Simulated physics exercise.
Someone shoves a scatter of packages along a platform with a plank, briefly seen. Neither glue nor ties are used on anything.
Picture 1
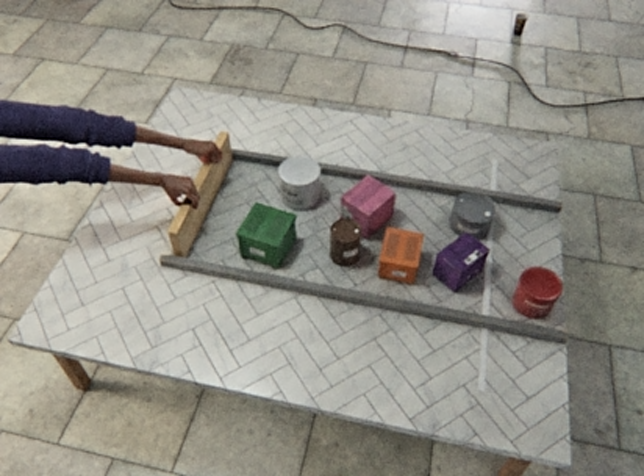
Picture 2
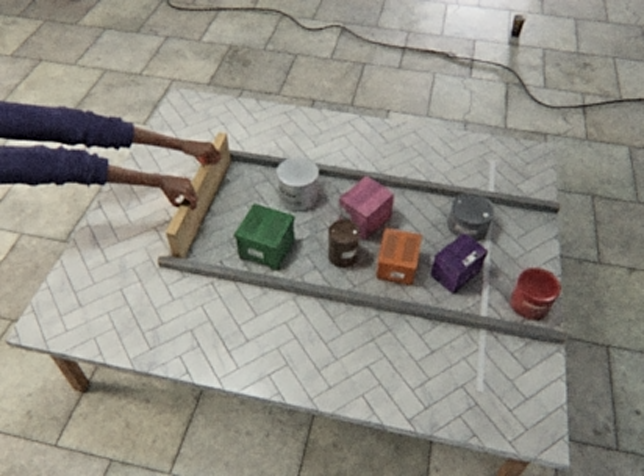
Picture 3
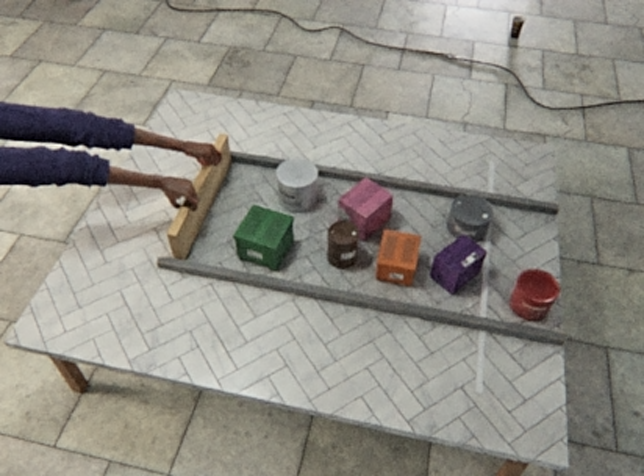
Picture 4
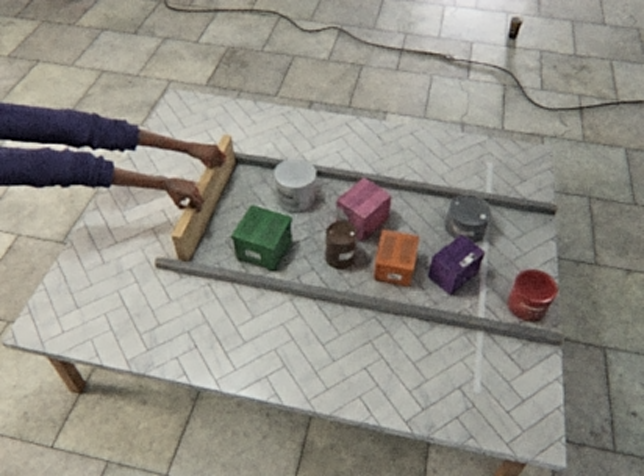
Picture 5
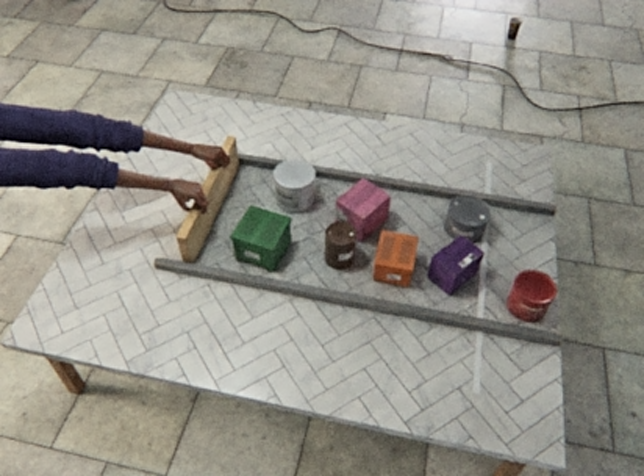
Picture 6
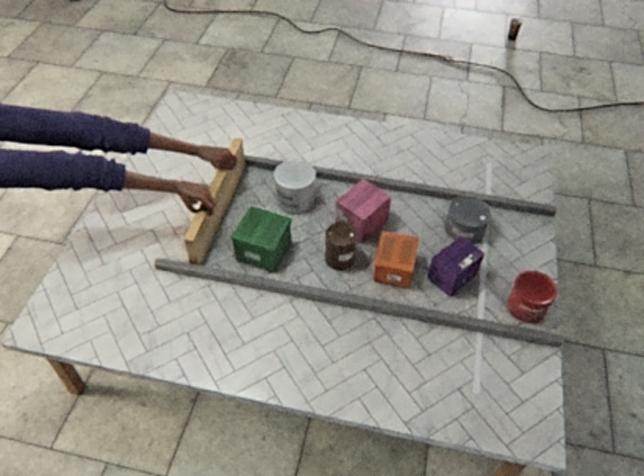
At first, two hands in dark sleeves hold a wooden plank at the left end of a grey tabletop, behind a scatter of colourful boxes and round containers between two rails. Then the hands push the plank slightly rightward, narrowing the gap to the green box, while the containers stay virtually still.
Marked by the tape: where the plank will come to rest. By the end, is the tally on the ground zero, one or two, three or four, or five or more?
Well, the ones that get knocked off number between three and four.
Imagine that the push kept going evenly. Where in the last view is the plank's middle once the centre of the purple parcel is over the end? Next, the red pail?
The middle is at (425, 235) when it's the purple parcel, and at (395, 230) when it's the red pail.
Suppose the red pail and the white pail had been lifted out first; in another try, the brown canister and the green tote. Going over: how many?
The counts: 2 and 1.
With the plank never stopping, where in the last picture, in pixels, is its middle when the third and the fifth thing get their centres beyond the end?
Its centre point is roughly (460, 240) and later (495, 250).
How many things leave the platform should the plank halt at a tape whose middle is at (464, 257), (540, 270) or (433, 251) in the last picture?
The counts would be 3, 8 and 2.
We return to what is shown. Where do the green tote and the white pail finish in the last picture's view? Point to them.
Answer: First (510, 285), after that (510, 224).
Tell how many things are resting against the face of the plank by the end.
Contact count: 2.
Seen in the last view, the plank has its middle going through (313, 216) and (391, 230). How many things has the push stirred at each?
By the first moment it's 5, by the second it's 8.
Soon after, none off yet; red pail at rest near (531, 297); grey canister at rest near (467, 220); purple parcel at rest near (455, 266).
Then, none off yet; red pail at rest near (531, 297); grey canister at rest near (467, 220); purple parcel moved about its own width near (492, 274).
Further on, one off so far; red pail falling near (583, 364); grey canister moved about its own width near (498, 216); purple parcel moved well along near (566, 290).
At rest, the number that fall off is three or four; fallen, orange tote, purple parcel and red pail.
